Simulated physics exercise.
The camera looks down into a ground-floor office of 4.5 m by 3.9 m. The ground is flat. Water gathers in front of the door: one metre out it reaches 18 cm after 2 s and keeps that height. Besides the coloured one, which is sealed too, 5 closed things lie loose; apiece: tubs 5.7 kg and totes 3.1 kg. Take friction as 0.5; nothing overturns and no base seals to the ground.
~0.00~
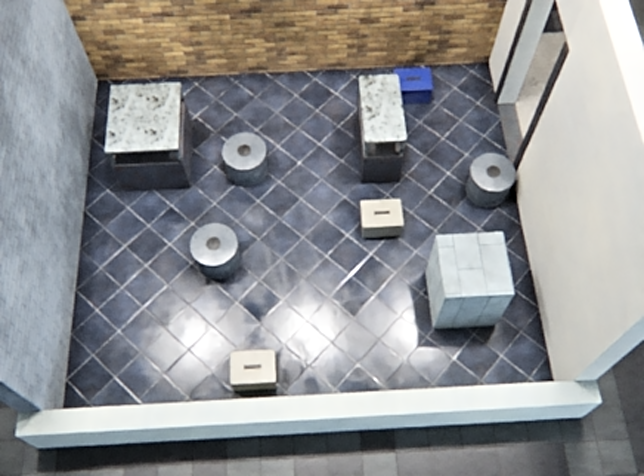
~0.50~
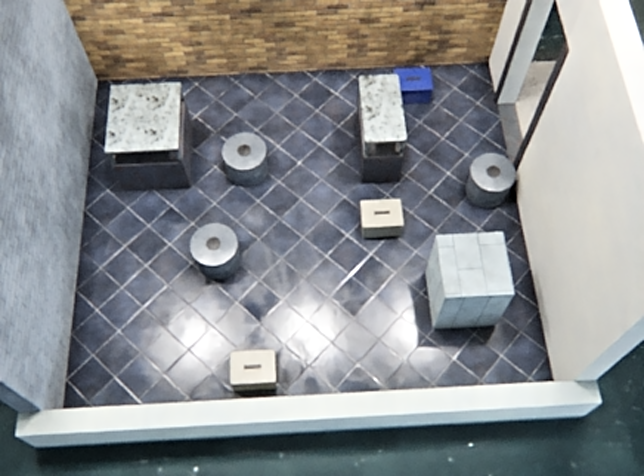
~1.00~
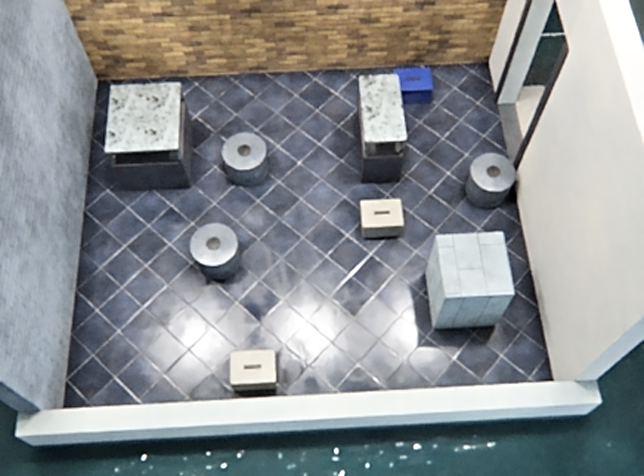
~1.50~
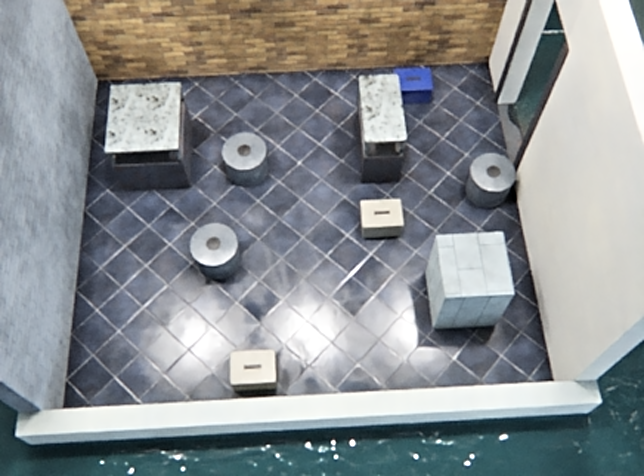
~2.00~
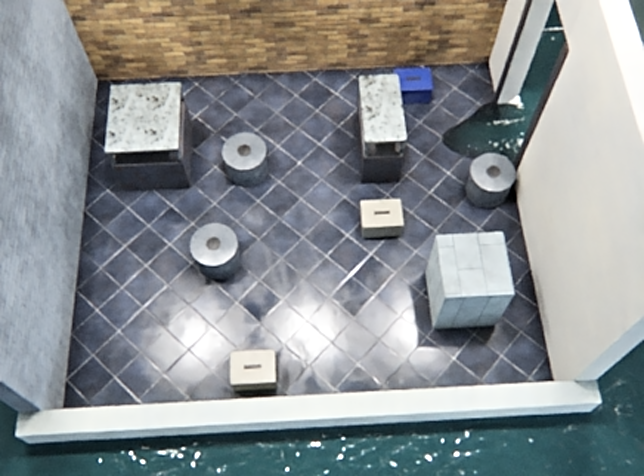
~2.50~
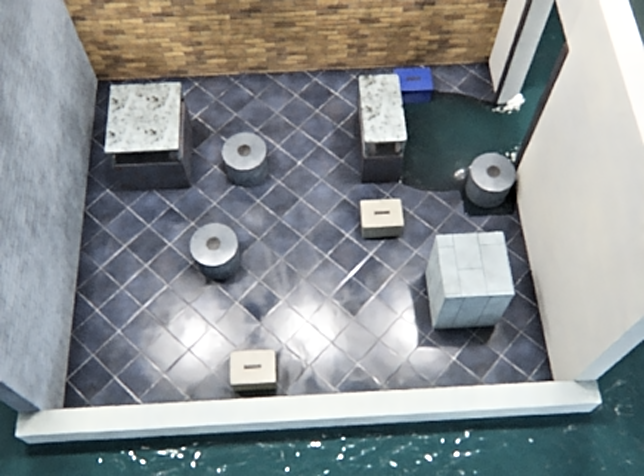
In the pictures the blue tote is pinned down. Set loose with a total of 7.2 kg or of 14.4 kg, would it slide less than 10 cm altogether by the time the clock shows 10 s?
Verdict: Neither weight holds it.
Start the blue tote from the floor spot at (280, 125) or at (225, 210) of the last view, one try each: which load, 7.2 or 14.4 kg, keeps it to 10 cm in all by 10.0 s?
In turn: The smaller is enough; either load holds.
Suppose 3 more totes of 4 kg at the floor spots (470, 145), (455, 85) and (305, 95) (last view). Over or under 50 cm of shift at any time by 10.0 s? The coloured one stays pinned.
In turn: More, less, over.
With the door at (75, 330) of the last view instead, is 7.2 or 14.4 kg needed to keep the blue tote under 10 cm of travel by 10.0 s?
In that case only the larger load is enough.
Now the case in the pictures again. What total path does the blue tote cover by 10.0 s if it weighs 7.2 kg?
Some 250 cm in all.
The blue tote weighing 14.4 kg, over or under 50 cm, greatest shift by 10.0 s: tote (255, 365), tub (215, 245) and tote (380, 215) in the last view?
In that order: Past it, under, over.
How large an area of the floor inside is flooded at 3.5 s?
Some 4.0 m2.
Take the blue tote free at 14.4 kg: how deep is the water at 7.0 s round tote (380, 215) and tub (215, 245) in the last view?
Roughly 4 and 1 cm.
After 3.5 s the blue tote would be 29 cm from its start with 7.2 kg and 3 cm from its start with 14.4 kg; 7 cm of water round it then.
After 4.5 s the blue tote would be 100 cm from its start with 7.2 kg and 31 cm from its start with 14.4 kg; 7 cm of water round it then.
After 7.0 s the blue tote would be 187 cm from its start with 7.2 kg and 37 cm from its start with 14.4 kg; 6 cm of water round it then.
After 10.0 s the blue tote would be 217 cm from its start with 7.2 kg and 37 cm from its start with 14.4 kg; 7 cm of water round it then.
